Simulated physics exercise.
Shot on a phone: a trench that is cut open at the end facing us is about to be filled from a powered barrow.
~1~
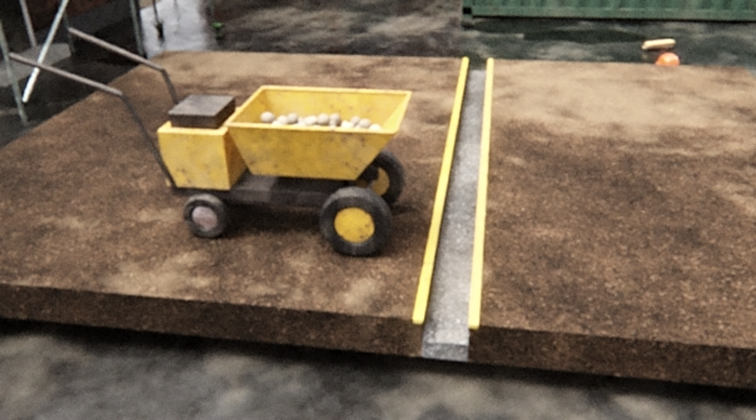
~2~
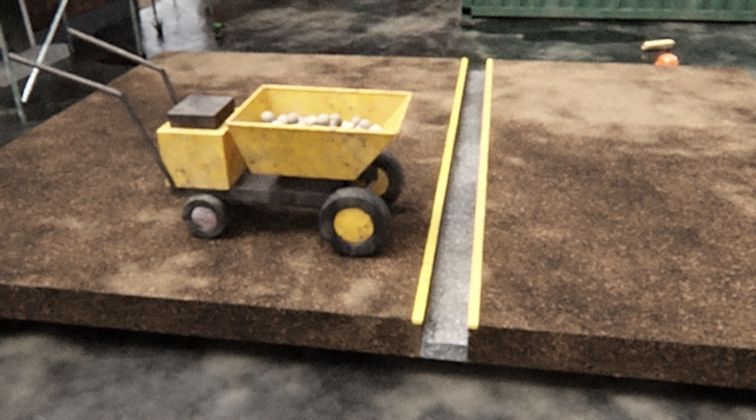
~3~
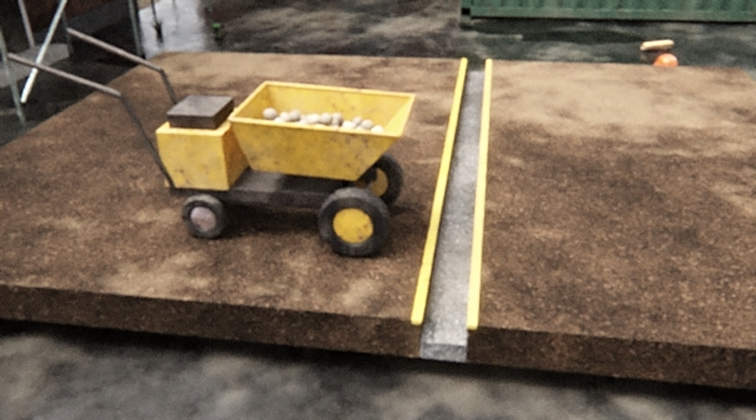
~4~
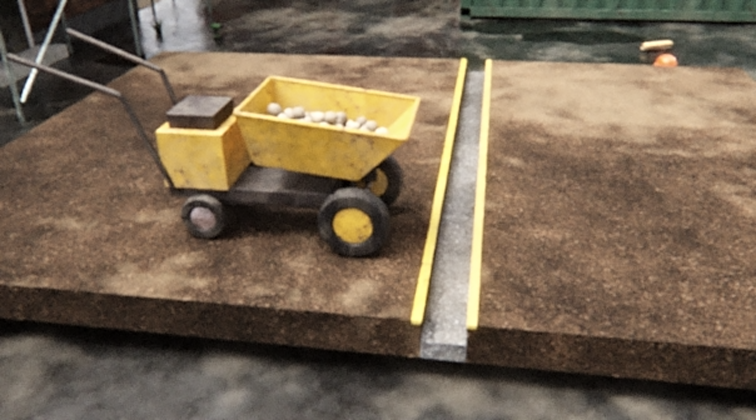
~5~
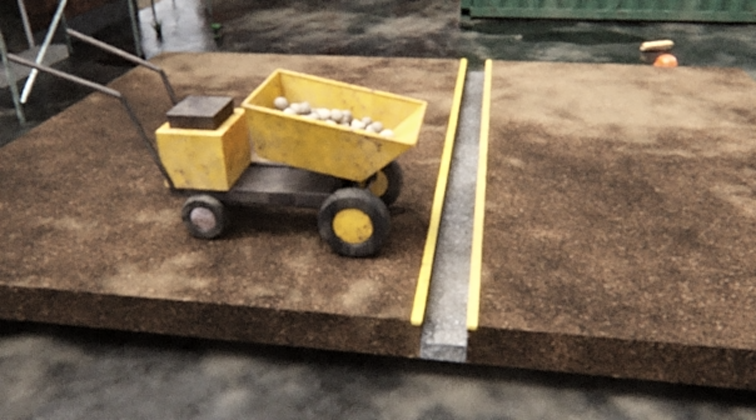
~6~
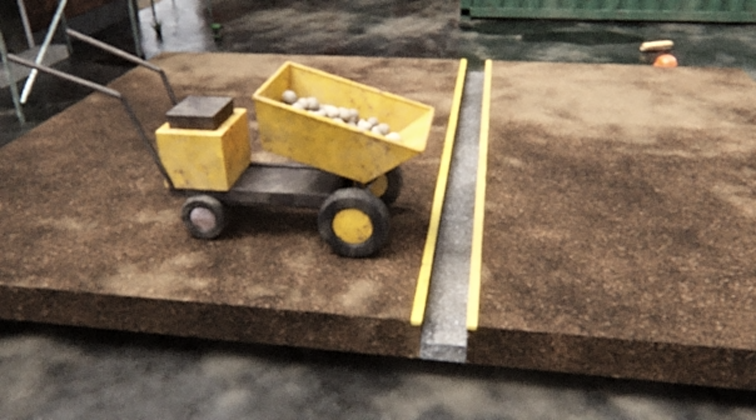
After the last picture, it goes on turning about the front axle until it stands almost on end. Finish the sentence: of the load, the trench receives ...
A minority.
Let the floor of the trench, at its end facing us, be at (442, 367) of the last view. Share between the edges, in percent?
About 20 percent.
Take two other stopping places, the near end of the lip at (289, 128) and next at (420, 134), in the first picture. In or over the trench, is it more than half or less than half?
Place one, the lesser portion; place two, the lesser portion.
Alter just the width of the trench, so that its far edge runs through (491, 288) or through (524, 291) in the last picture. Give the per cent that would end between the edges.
Lab note: Try one 50 per cent, try two 90 per cent.
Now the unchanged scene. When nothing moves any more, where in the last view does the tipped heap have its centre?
Close to (506, 236).
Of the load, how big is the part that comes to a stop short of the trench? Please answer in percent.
It works out to close to 0 per cent.
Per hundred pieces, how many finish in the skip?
Roughly 15 per cent of the load.
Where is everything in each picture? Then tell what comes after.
The first frame shows lip of the skip near (395, 133), level; top of the load near (314, 123), river pebbles; first edge of the trench near (425, 282); far edge near (476, 286), the trench under half as wide as the skip, and about half as deep as wide.
The second frame shows lip of the skip near (396, 134), level; top of the load near (314, 123).
The third frame shows lip of the skip near (399, 136), tipped barely; top of the load near (305, 125).
The fourth frame shows lip of the skip near (405, 139), tipped a little; top of the load near (298, 125).
The fifth frame shows lip of the skip near (413, 144), tipped a little; top of the load near (303, 121).
The sixth frame shows lip of the skip near (422, 151), tipped clearly; top of the load near (297, 110); first edge of the trench near (423, 283); far edge near (474, 287).
Shortly afterwards, skip tipped steeply; the whole lot in the skip.
Next, skip tipped right over; the bulk in the skip; only a few in or heaped over the trench; a little beyond it.
Some moments later, skip tipped right over; near a quarter in the skip; a little in or heaped over the trench; near two thirds beyond it.
In the end, skip tipped right over; near a quarter in the skip; near a quarter in or heaped over the trench; near two thirds beyond it.
